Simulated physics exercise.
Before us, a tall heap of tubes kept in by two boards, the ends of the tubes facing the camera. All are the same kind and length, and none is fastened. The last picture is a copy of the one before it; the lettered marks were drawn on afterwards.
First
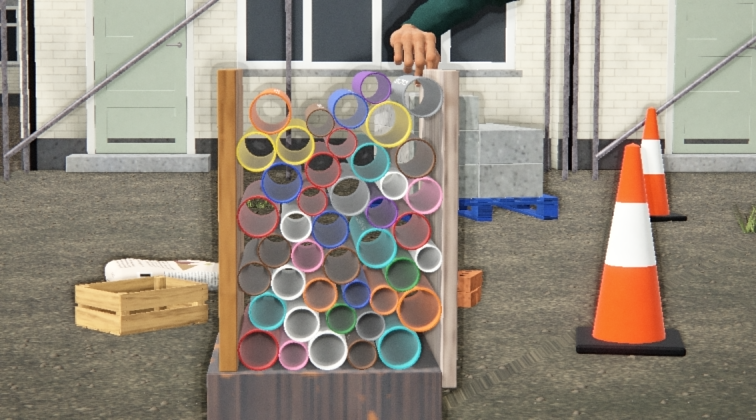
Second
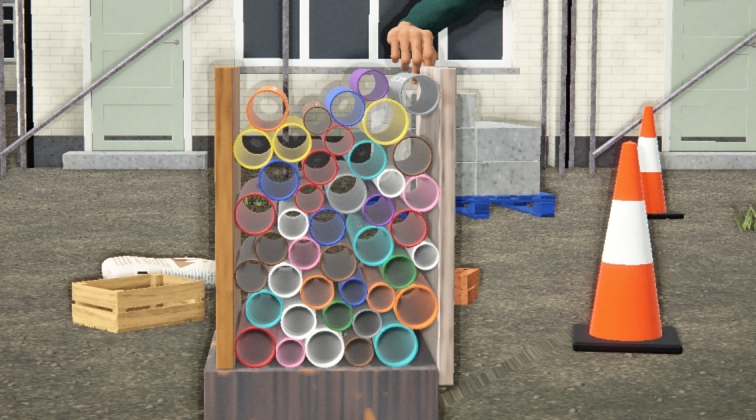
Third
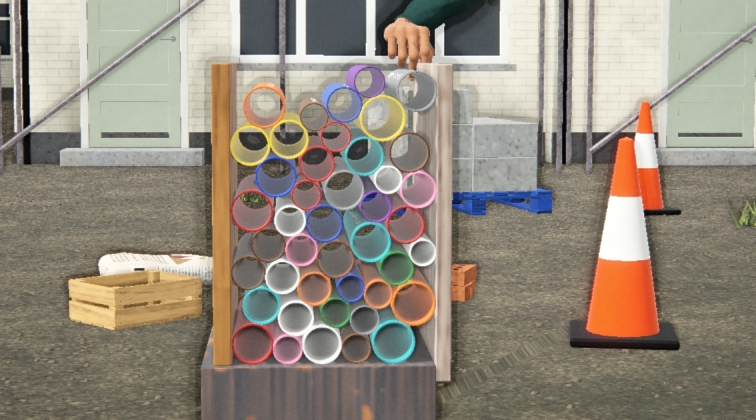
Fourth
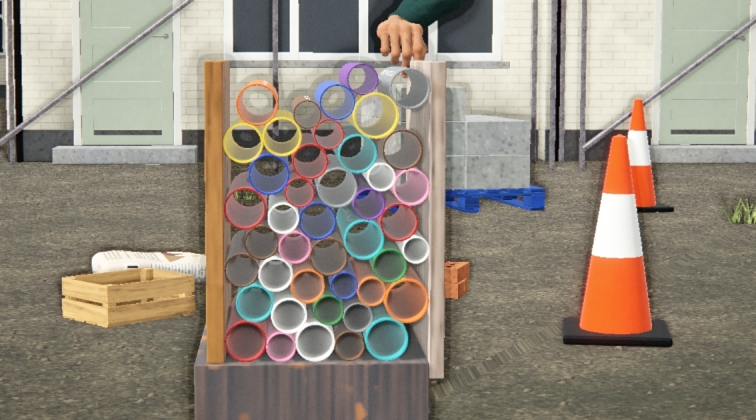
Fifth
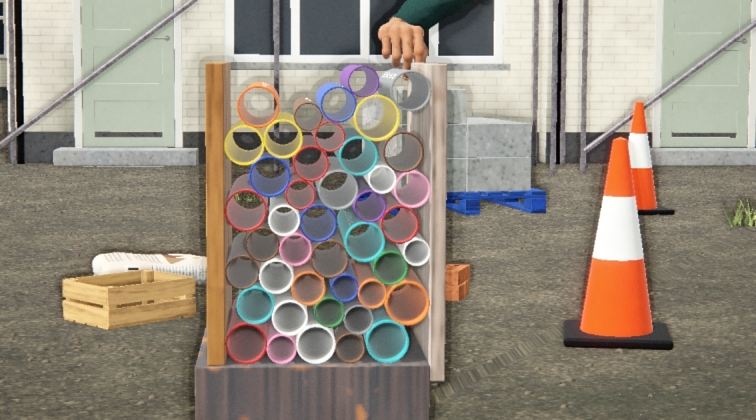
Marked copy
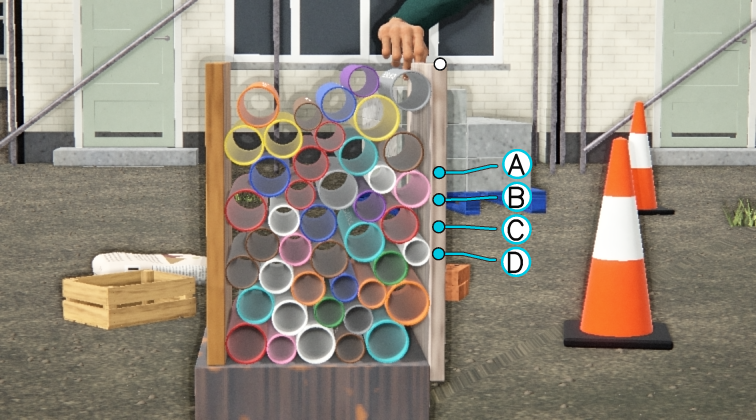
In a paved yard outside a pale building, a hand stays at the top of a tall heap of colourful tubes between two boards, beside traffic cones, as the view shifts slightly and the tubes show little or no movement.
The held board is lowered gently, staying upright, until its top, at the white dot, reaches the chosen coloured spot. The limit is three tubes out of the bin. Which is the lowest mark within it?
It can be let down to A.
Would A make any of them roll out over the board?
Yes, at A.
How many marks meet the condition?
One of them.
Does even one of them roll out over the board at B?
Yes.
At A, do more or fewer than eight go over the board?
It loses fewer than eight.
On the copy, A at (439, 173); B at (439, 200); C at (439, 227); D at (439, 254); the white dot at (440, 64).
On A. First, top of the board (431, 114).
Then, top of the board (431, 171).
Finally, top of the board (431, 172), one out over the board.
By contrast, B more than three out over the board; C more than three out over the board; D more than three out over the board.
